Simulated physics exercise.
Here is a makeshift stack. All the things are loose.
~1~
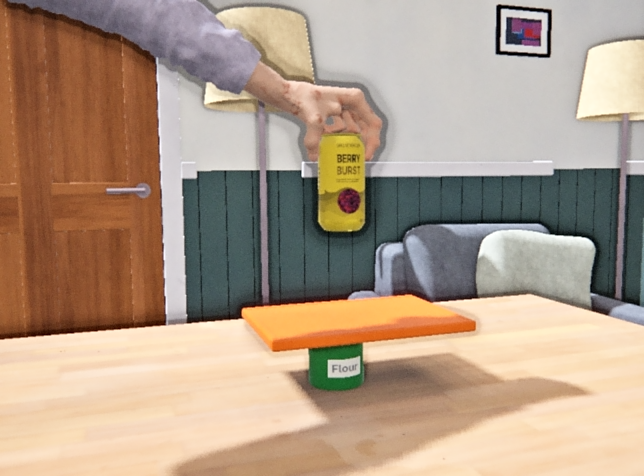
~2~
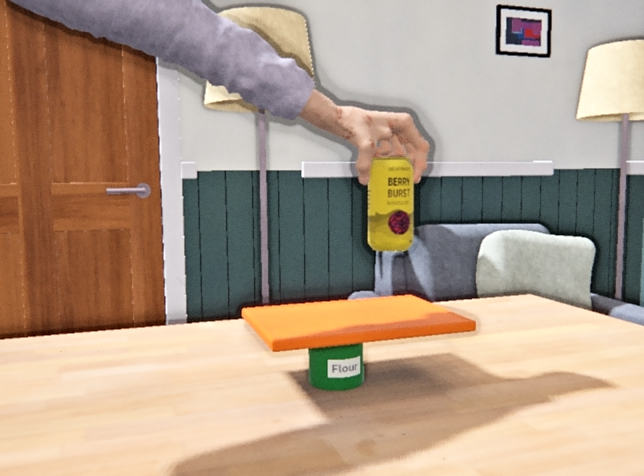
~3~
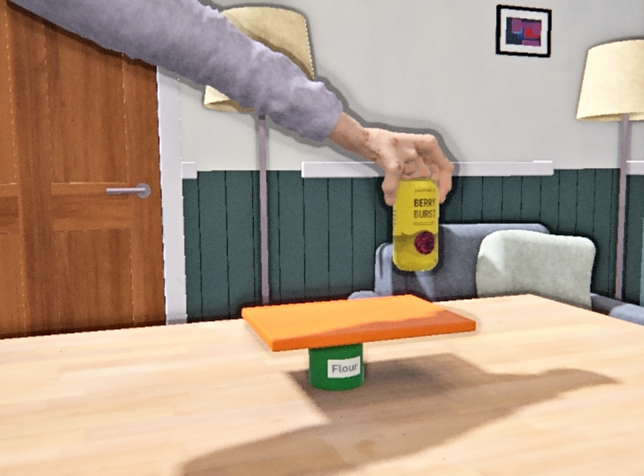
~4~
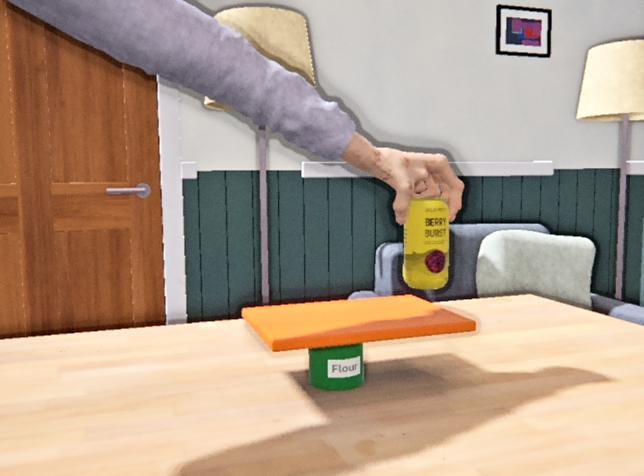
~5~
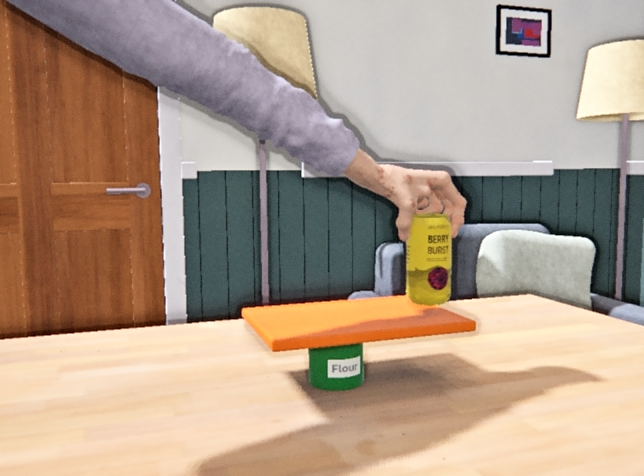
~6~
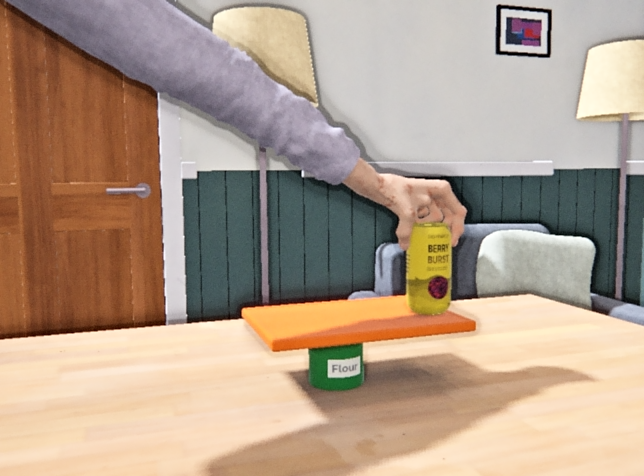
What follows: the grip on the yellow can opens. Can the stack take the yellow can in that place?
Outcome: The stack gives way.
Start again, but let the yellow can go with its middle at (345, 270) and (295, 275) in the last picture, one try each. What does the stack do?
In the first case it stays up; in the second case it stays up.
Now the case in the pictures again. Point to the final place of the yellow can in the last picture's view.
Around (473, 343).
Then, 0.30 s later than the last frame, yellow can now fallen; orange lid tilted by 30°.
Then, 0.40 s later than the last frame, orange lid tilted by 39°.
Then, 0.50 s later than the last frame, orange lid tilted by 29°.
When it is over, fallen, yellow can; left askew, orange lid; green jar as before. End places, in pixels of the last picture, yellow can near (473, 343). The stack loses its balance.
